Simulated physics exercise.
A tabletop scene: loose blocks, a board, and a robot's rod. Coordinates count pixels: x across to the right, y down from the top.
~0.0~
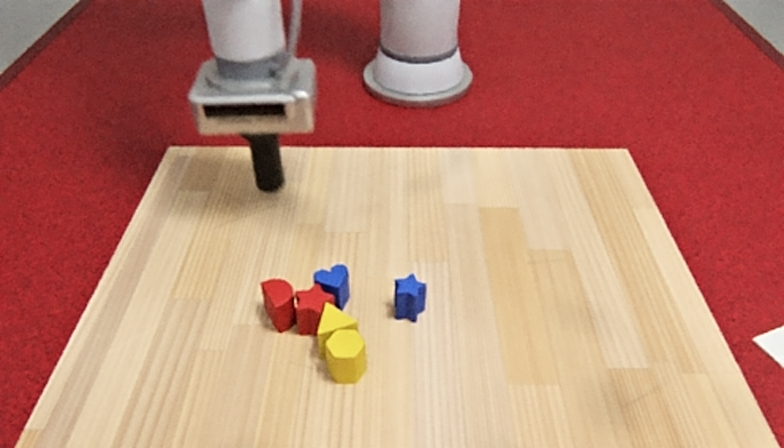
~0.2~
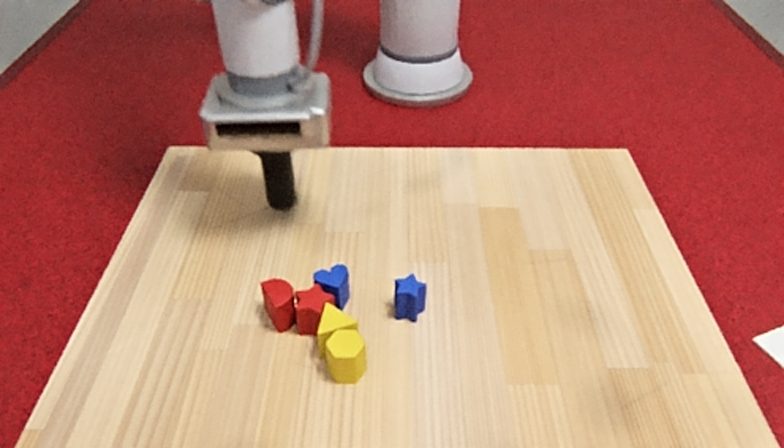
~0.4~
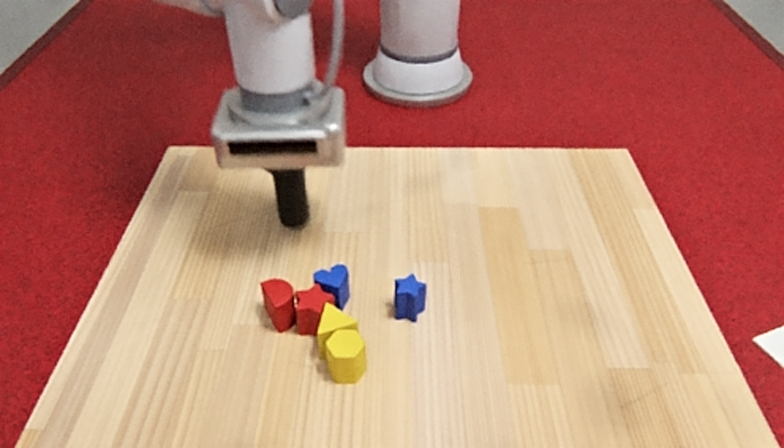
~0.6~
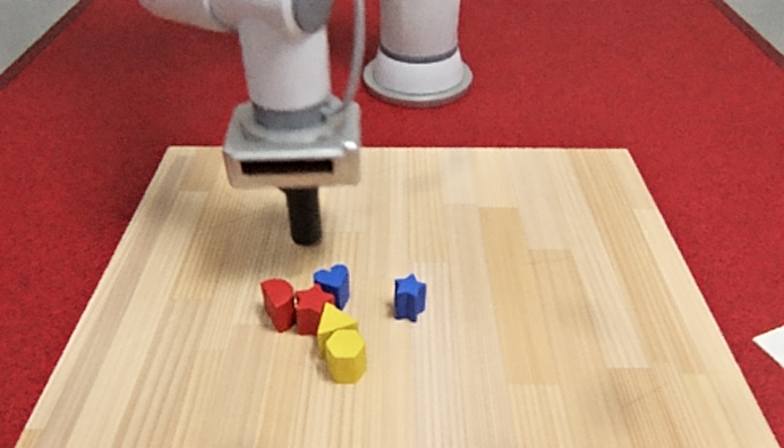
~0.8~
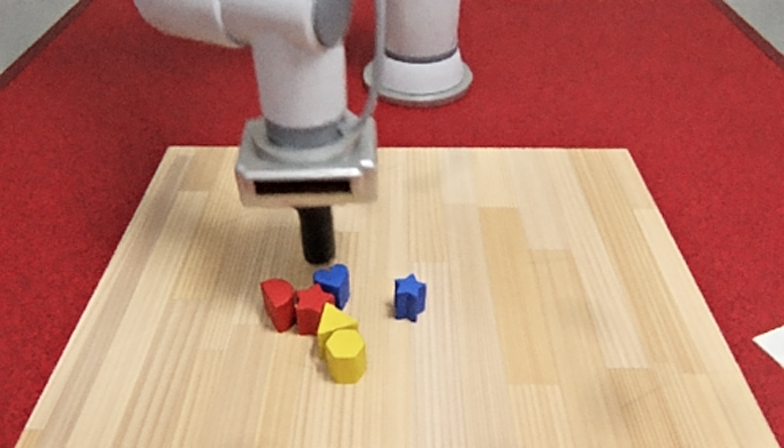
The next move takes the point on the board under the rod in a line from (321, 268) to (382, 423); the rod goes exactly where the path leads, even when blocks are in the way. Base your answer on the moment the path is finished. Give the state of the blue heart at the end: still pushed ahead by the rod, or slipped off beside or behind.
When the path ends, it will sit ahead of the rod.
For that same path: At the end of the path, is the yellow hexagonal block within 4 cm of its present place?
It seems not.
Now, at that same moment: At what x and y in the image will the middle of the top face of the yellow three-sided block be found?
The spot you're after is about (323, 355) in the image.
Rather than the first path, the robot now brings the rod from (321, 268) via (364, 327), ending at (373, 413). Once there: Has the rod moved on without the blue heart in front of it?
That would be a no.
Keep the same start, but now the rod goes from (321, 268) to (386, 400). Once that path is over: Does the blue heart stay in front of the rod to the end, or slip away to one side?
Pushed ahead.
On the path given first. One third of the way, rod at (338, 299); red star block at (306, 304), turned 25° clockwise; blue heart at (346, 306); yellow three-sided block at (333, 326), turned 15° anticlockwise; yellow hexagonal block at (349, 349).
Two thirds of the way, rod at (358, 349); red star block at (306, 304), turned 25° clockwise; blue heart at (366, 361); yellow three-sided block at (323, 355), turned 20° clockwise; yellow hexagonal block at (349, 388), turned 25° anticlockwise.
At the end, rod at (382, 410); red star block at (306, 304), turned 25° clockwise; blue heart at (394, 426); yellow three-sided block at (323, 355), turned 20° clockwise; yellow hexagonal block at (345, 423), turned 65° clockwise.
